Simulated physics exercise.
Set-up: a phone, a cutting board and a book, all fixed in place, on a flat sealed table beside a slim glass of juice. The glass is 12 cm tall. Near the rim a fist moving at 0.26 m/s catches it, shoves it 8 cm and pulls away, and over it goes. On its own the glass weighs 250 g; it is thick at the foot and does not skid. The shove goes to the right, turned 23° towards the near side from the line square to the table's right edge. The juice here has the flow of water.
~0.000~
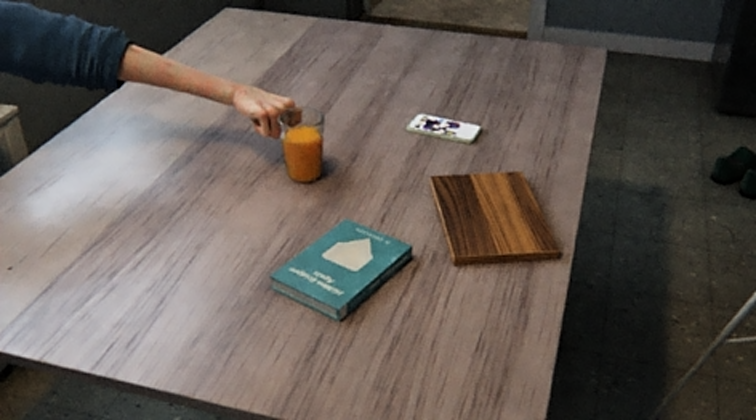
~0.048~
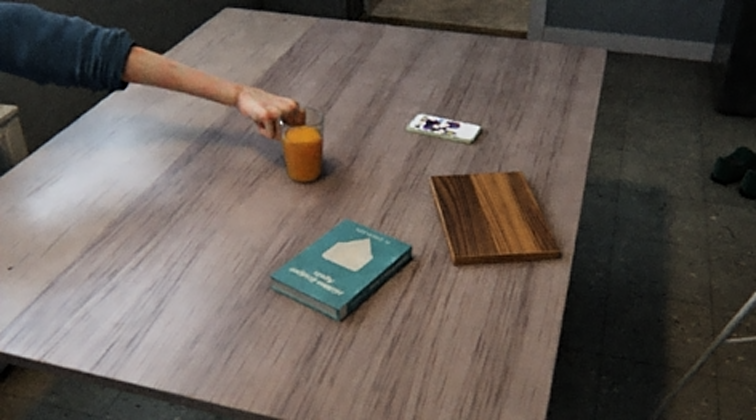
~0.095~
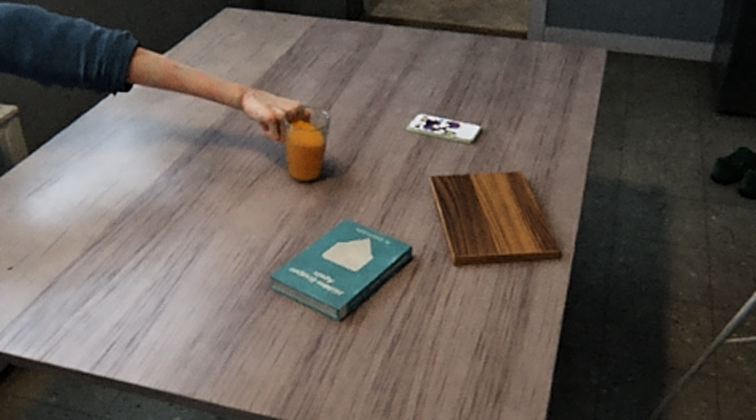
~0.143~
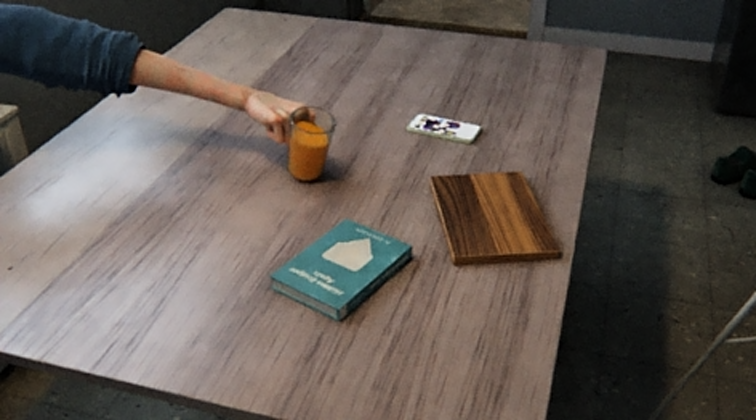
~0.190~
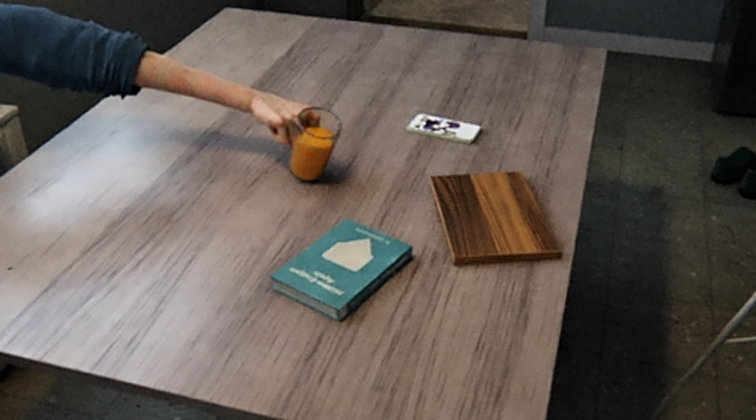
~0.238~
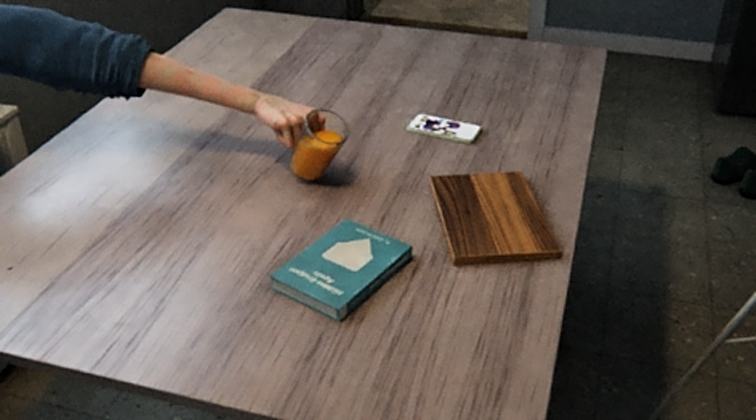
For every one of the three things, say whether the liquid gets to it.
The phone stays dry. The cutting board gets wet. The book gets wet.
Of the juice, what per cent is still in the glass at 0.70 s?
Share remaining: Around 36 %.
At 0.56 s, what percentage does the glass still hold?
It is close to 62 percent.
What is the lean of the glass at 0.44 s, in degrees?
Angle: Around 76°.
After 0.44 s the tilt is 76° and 100 per cent is in the glass, 0 has run off the table; wet so far, nothing.
After 0.56 s the tilt is 86° and 63 per cent is in the glass, 0 has run off the table; wet so far, cutting board.
After 0.70 s the tilt is 86° and 35 per cent is in the glass, 0 has run off the table; wet so far, cutting board, book.
After 0.94 s the tilt is 86° and 18 per cent is in the glass, 1 has run off the table; wet so far, cutting board, book.
In the end 5 per cent is in the glass, 10 has run off the table; wet so far, cutting board, book.
